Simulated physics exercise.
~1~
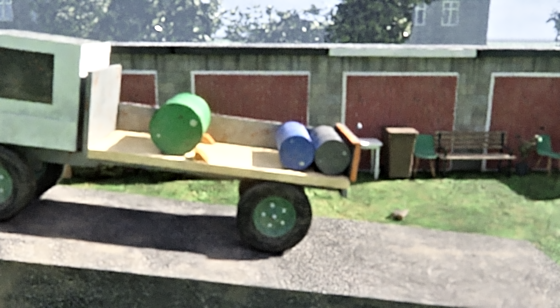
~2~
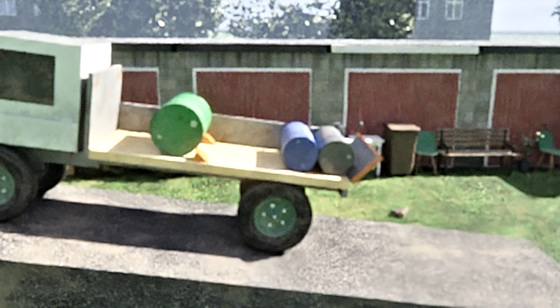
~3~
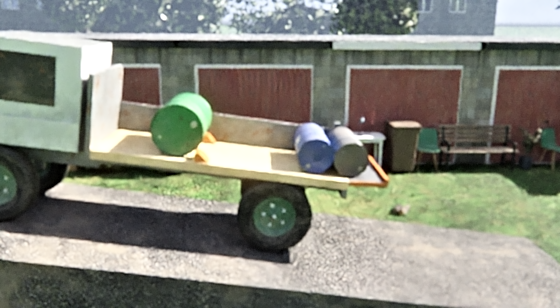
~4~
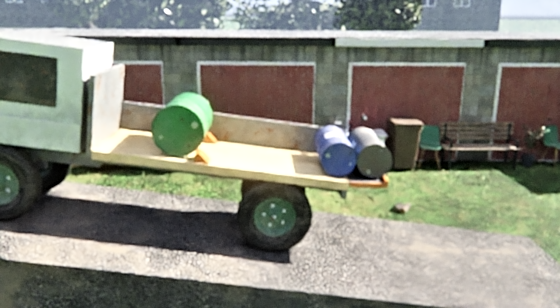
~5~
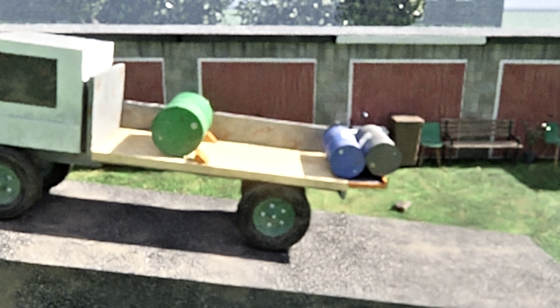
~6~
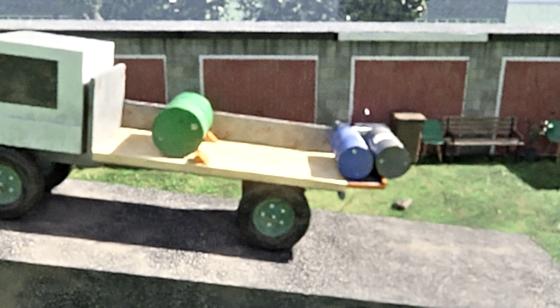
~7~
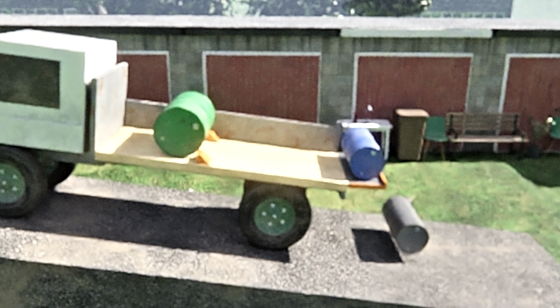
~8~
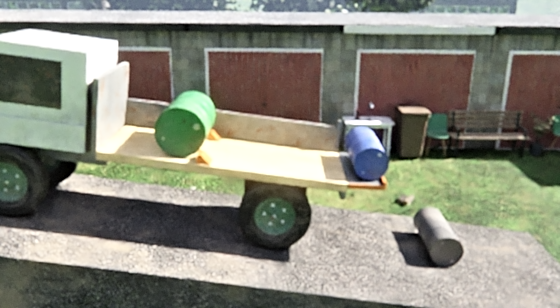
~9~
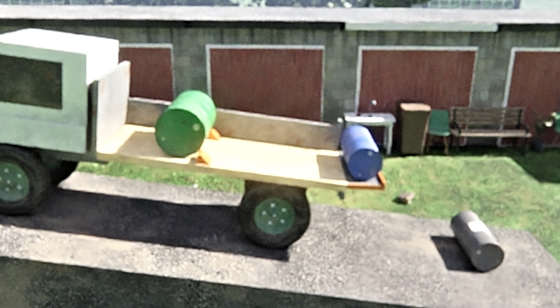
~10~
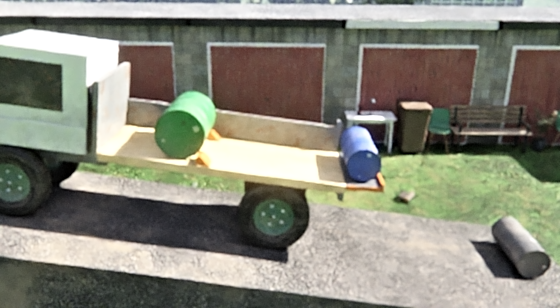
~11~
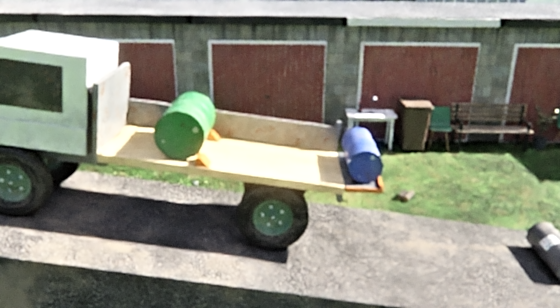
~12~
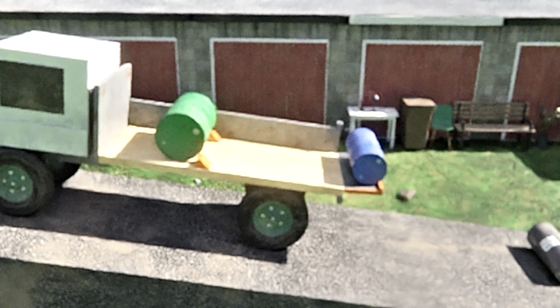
The tailgate drops, the grey drum rolls off, and the blue and green drums stay aboard.
